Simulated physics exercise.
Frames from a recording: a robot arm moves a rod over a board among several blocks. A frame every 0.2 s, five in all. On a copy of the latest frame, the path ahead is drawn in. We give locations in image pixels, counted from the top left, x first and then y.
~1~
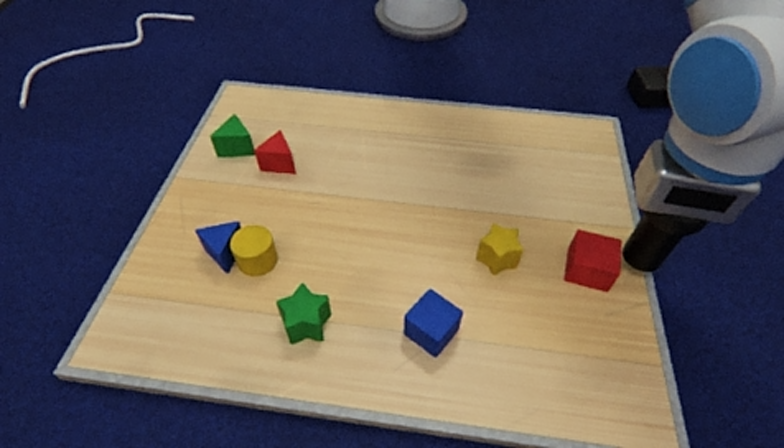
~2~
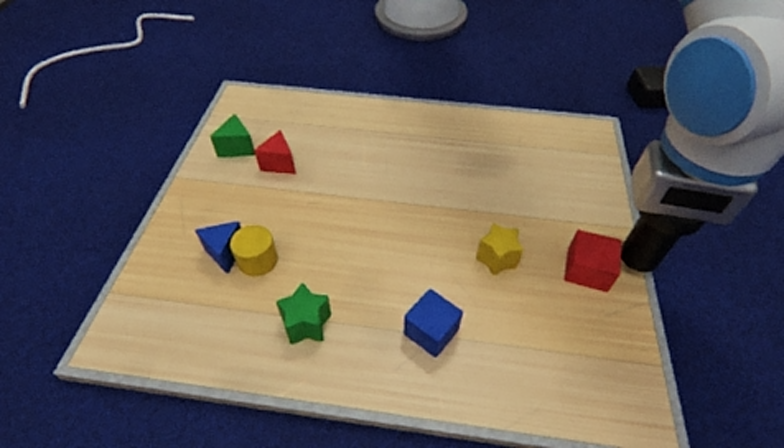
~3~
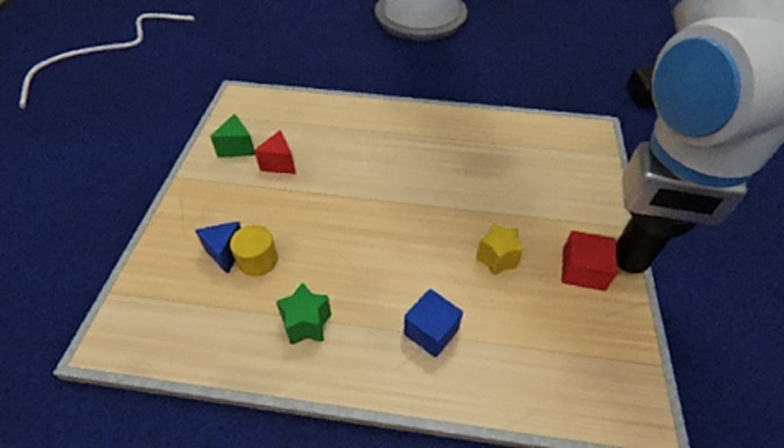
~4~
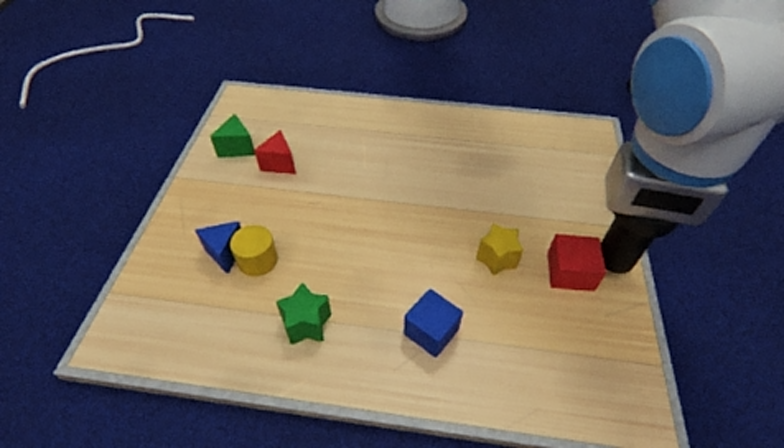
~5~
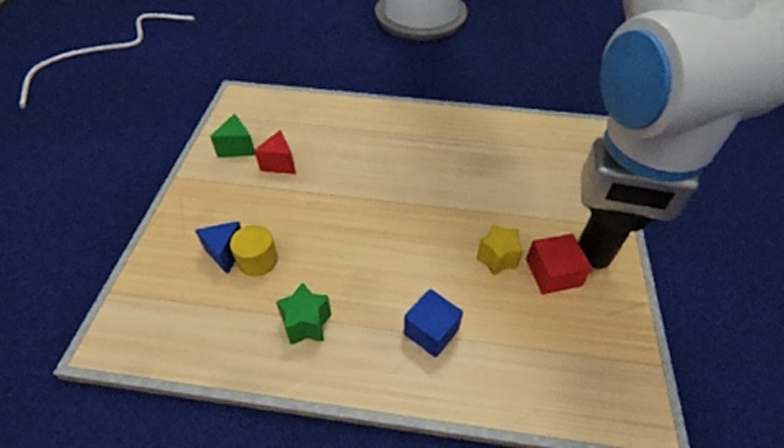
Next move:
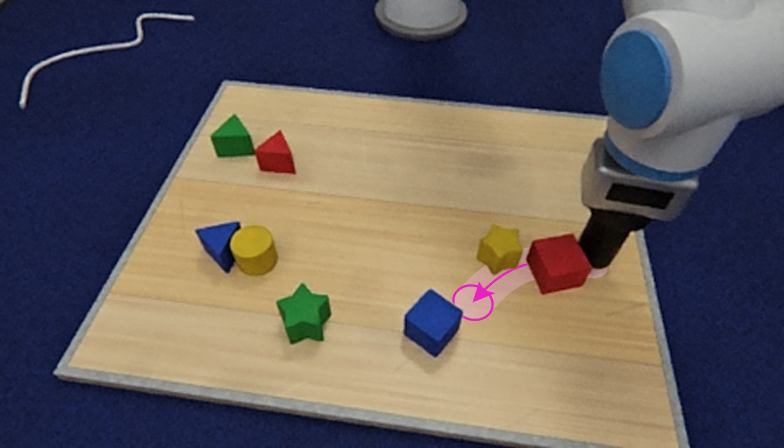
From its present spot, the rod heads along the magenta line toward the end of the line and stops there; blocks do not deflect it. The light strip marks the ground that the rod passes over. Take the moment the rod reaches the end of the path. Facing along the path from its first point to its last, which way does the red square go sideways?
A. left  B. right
A (left)
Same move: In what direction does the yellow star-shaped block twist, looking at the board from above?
It goes clockwise.
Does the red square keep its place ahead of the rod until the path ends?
In short: Yes.
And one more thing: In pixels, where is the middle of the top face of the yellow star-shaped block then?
That would be at about pixel (465, 242).
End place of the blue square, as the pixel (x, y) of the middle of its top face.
My best guess is (404, 335).
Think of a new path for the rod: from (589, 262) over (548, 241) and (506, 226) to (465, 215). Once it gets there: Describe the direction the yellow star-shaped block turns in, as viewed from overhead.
From above, the yellow star-shaped block will be seen to turn clockwise.
The line goes from (589, 262) through (543, 261) and (503, 275) to (473, 302).
On the path given first. One third of the way, rod (547, 253); yellow star-shaped block (486, 240), turned 50° clockwise; red square (522, 263), turned 30° anticlockwise.
Two thirds of the way, rod (505, 267); yellow star-shaped block (471, 239), turned 80° clockwise; red square (487, 286), turned 45° anticlockwise.
At the end, rod (475, 294); blue square (404, 335); yellow star-shaped block (465, 242), turned 115° clockwise; red square (453, 315), turned 40° anticlockwise.
